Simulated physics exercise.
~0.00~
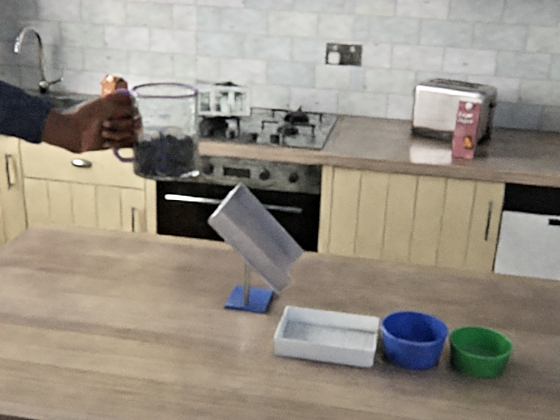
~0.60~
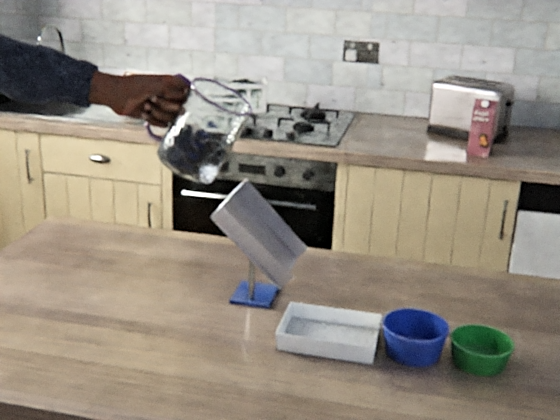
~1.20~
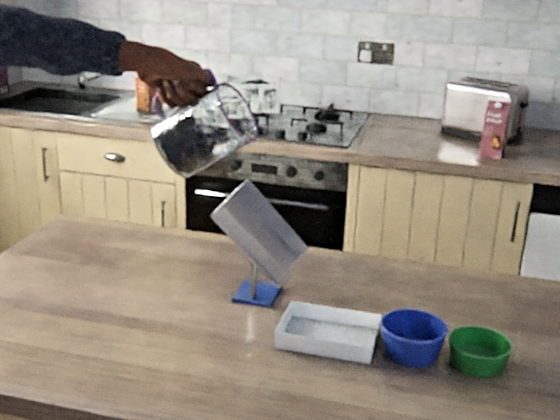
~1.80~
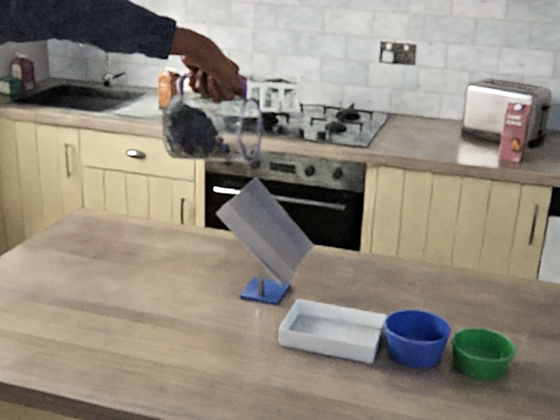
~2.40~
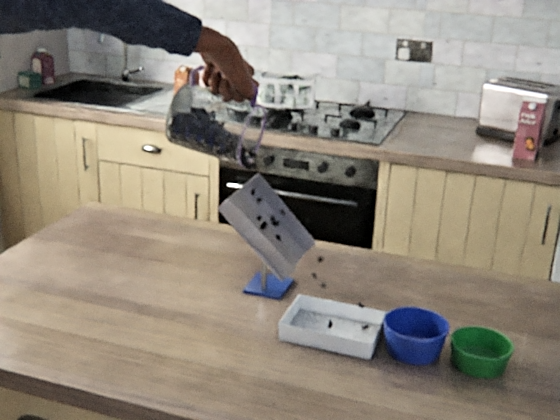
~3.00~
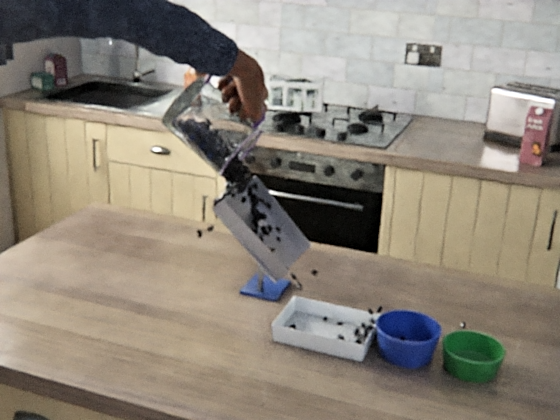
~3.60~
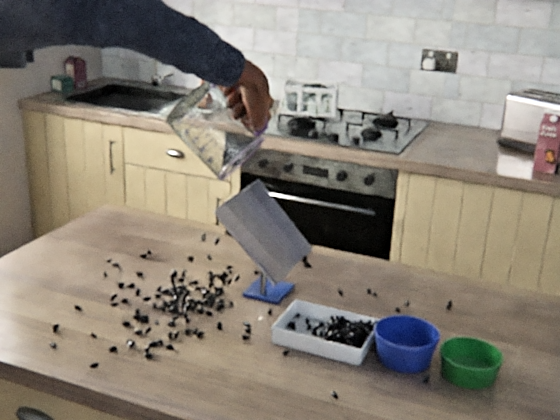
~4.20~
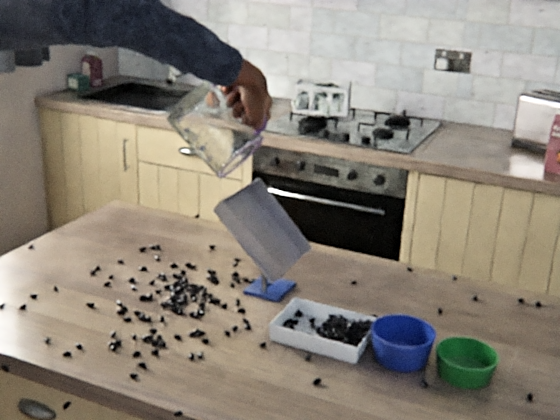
A hand tilted a clear jug of black beans over a sloped board on a wooden counter until it emptied, and the beans tumbled down, some landing in the white tin and many scattering across the counter, while the blue and green dishes stayed empty.
